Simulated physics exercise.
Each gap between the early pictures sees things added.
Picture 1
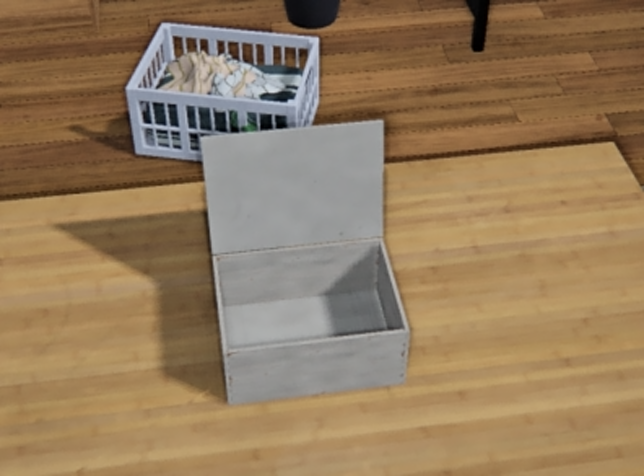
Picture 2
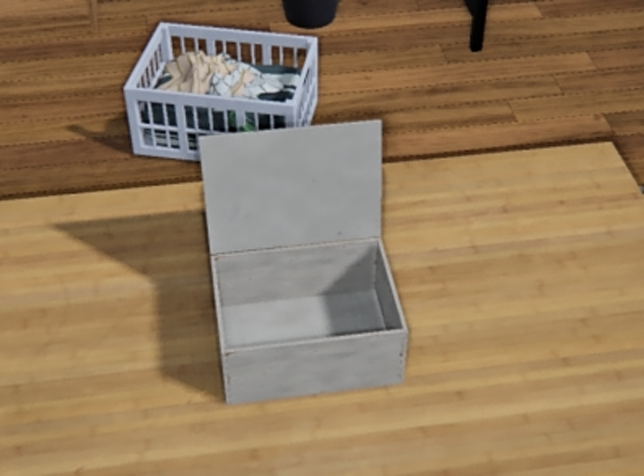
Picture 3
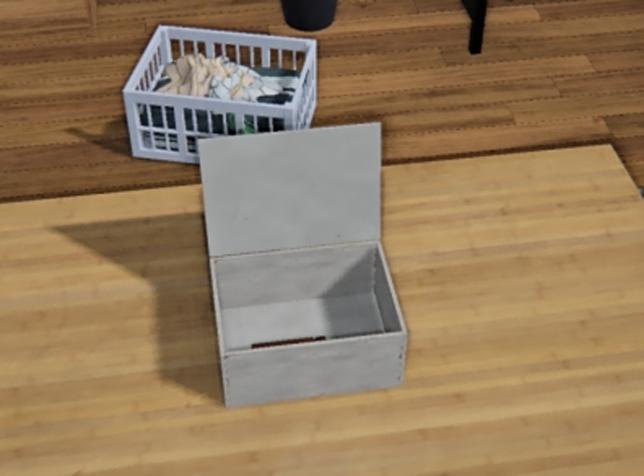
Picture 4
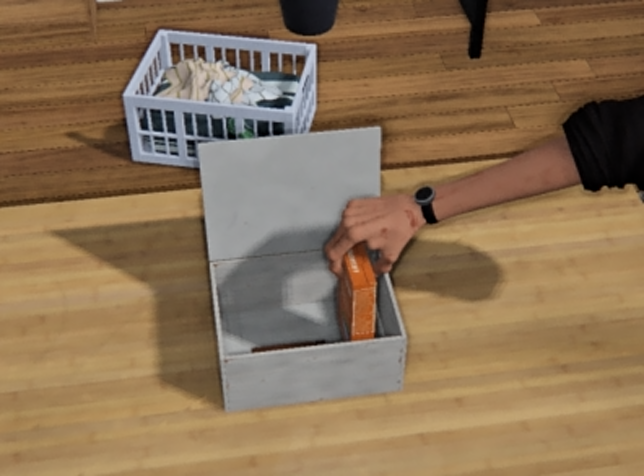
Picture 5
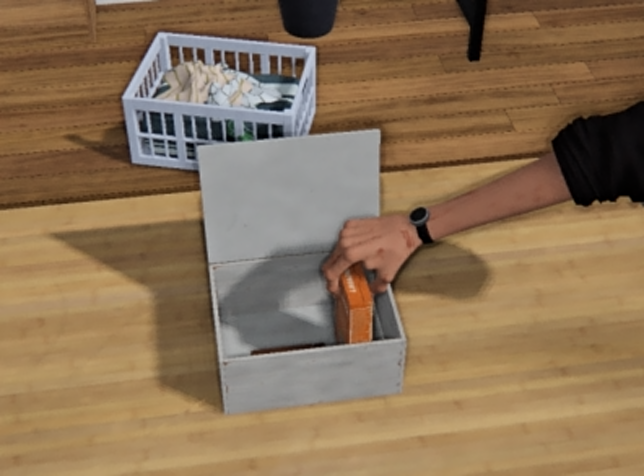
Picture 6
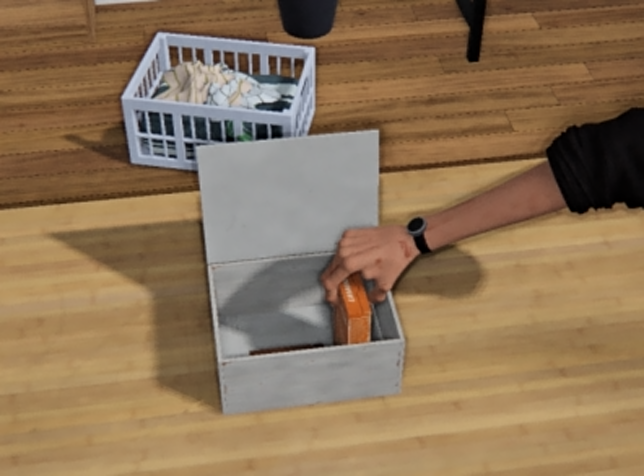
A hand lowering an orange packet into an open grey box on a wooden surface, after a dark item appears inside.
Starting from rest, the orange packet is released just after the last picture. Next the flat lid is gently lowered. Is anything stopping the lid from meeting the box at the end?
Yes, the lid is kept from closing.
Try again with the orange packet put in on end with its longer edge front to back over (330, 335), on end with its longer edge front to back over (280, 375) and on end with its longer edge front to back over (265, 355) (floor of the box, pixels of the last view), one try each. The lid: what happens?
The first time the lid can't shut, the second time it can't shut, and the third time it can't shut.
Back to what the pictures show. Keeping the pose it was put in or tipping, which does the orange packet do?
Observation: It keeps the set orientation.
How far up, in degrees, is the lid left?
Angle: About 30°.
Then, 1.40 s on from there, lid 72° above the rim.
Then, 2.10 s on from there, lid 33° above the rim.
In the end, lid 31° above the rim; both unmoved. At the end, from the last picture's camera, orange packet near (352, 329).
